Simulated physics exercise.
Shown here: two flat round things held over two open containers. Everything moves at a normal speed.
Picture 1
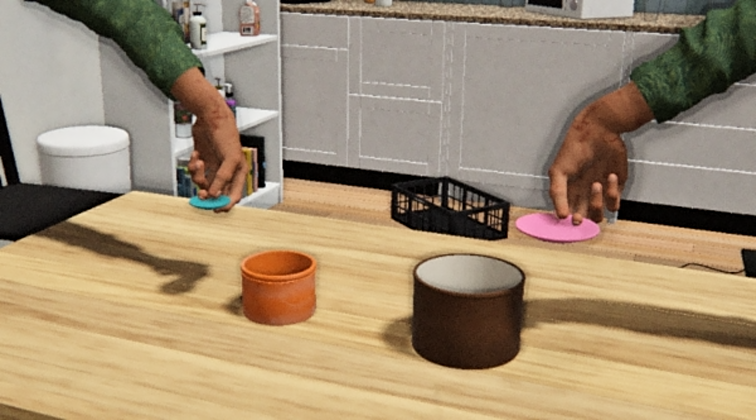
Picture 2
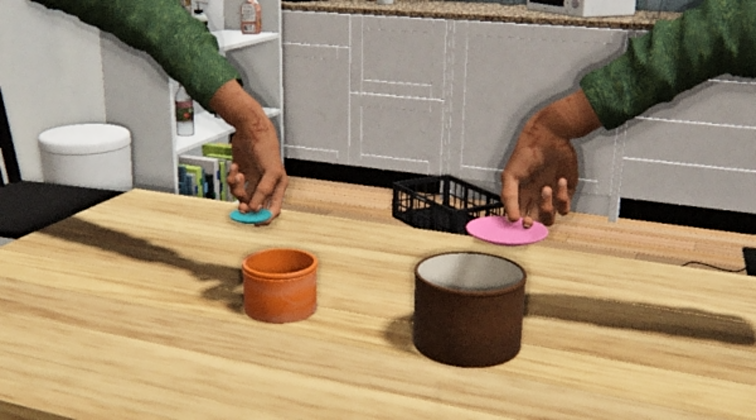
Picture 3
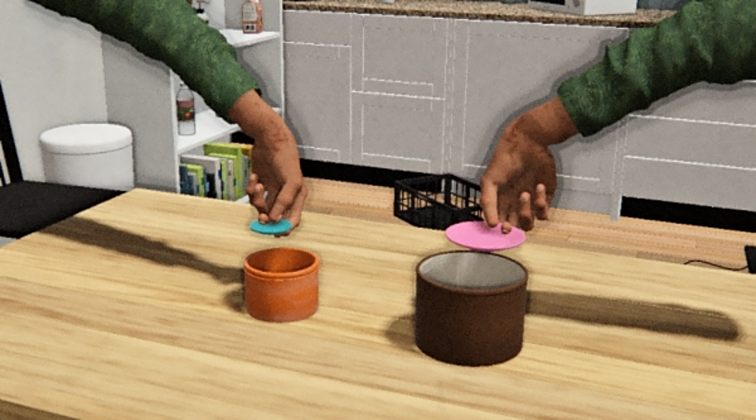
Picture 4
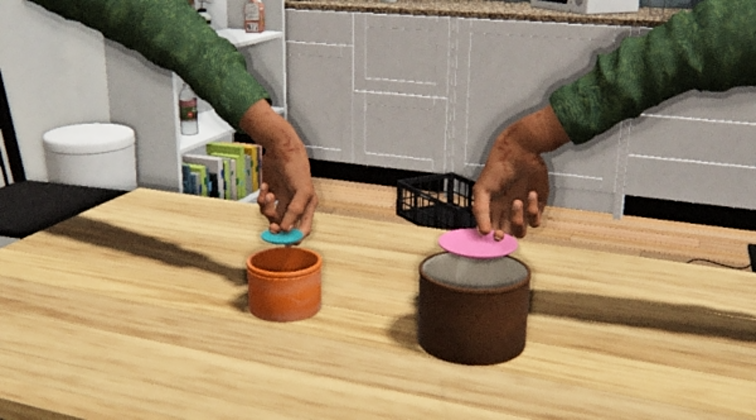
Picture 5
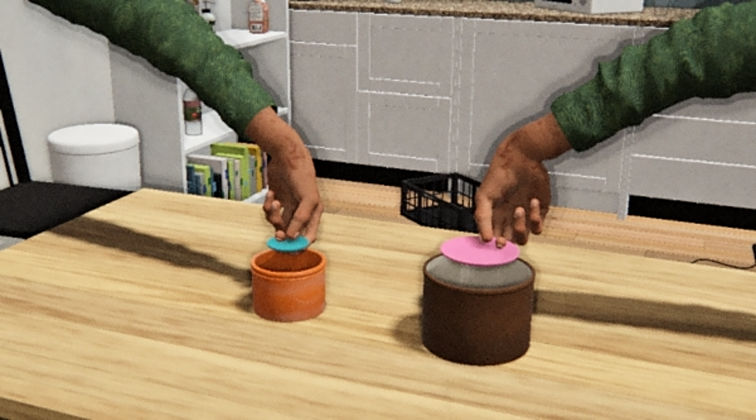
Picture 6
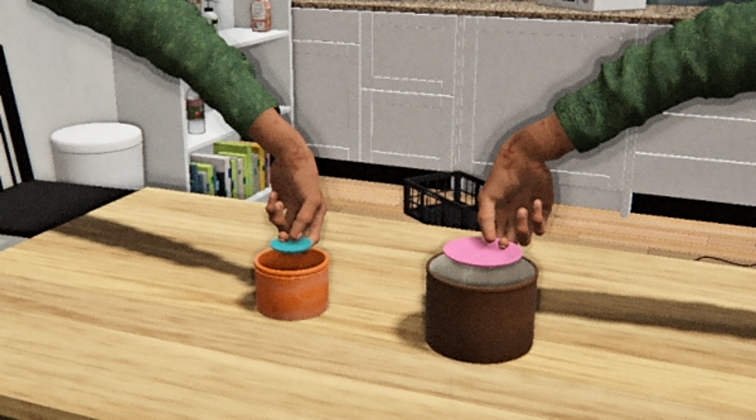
Two hands in green sleeves moved a small turquoise disc and a larger pink one inward over a wooden table, then lowered them over an orange pot and a brown pot, still holding both.
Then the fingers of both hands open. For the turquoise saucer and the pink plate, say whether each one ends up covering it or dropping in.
Result: The turquoise saucer drops through, the pink plate drops through.
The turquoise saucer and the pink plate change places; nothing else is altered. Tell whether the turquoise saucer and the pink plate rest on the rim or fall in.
Once moved, the turquoise saucer tumbles in; as for the pink plate, it does not fall in.
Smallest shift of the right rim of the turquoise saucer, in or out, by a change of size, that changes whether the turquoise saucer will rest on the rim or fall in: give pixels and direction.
12 px or so, rightward.
Then, 0.16 s on from there, turquoise saucer on its way down near (292, 292); pink plate on its way down near (480, 304).
In the end, the turquoise saucer falls in, near (293, 300); the pink plate falls in, near (479, 331).
